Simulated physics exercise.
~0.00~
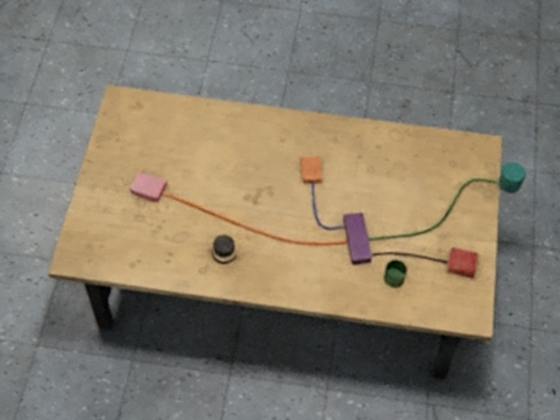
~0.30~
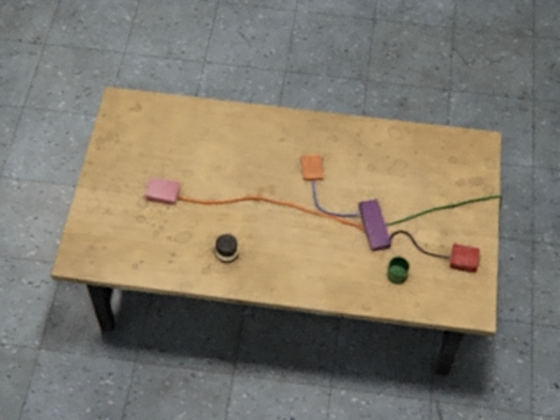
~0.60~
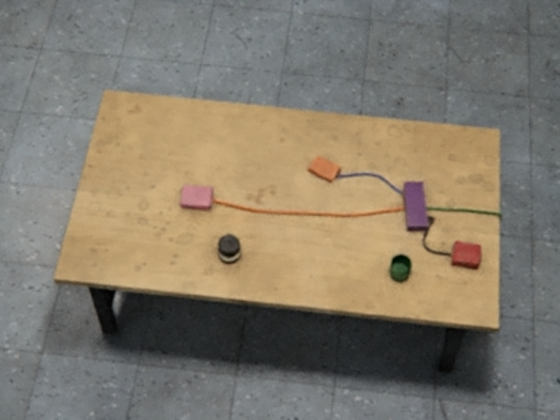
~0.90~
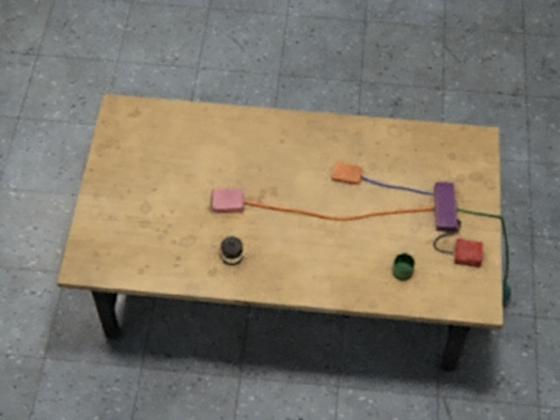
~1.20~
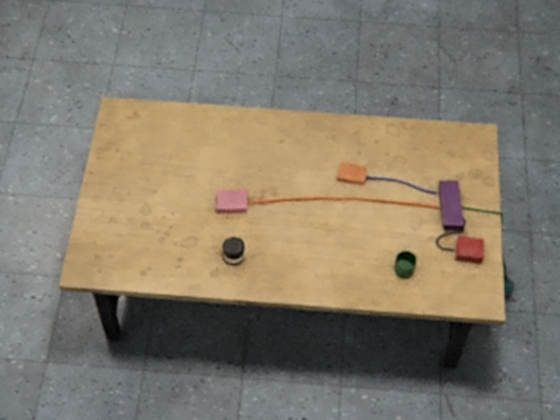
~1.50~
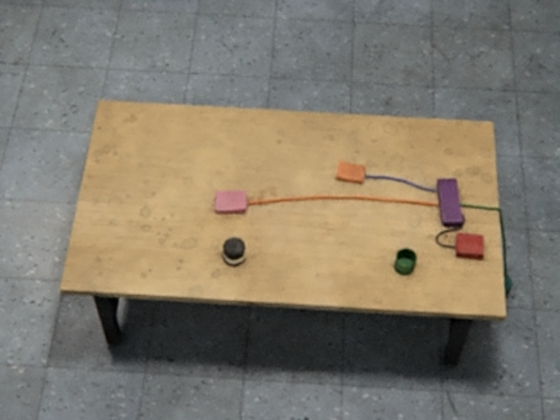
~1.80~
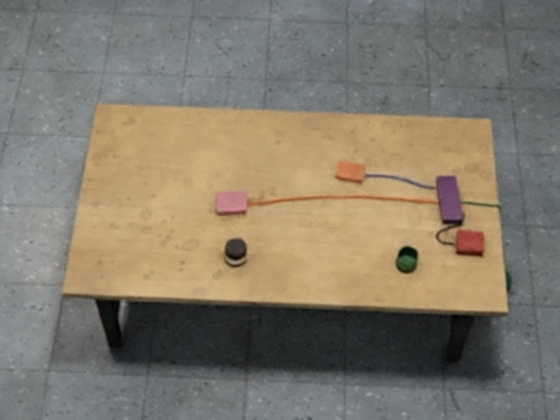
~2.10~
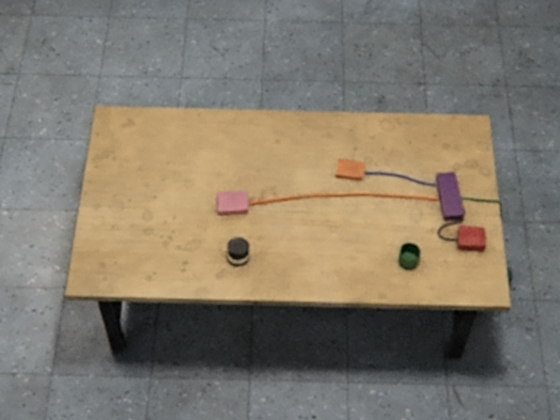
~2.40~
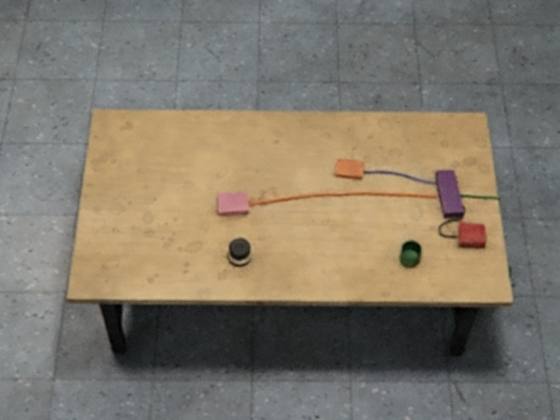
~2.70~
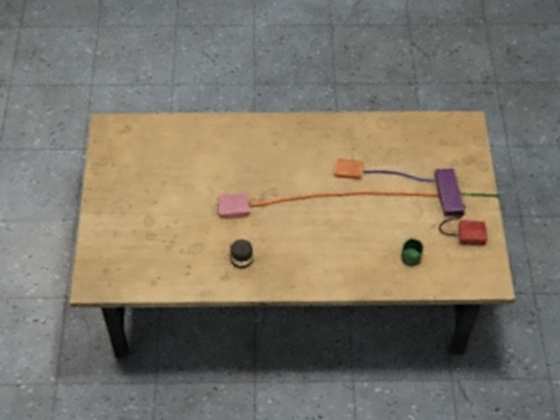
In this clip, a teal object drops off the right edge of a wooden table, its green cable pulling a purple block rightward, followed by the corded pink and orange blocks. They stop on the tabletop, with the teal object hanging beside the table and the red block still in place.
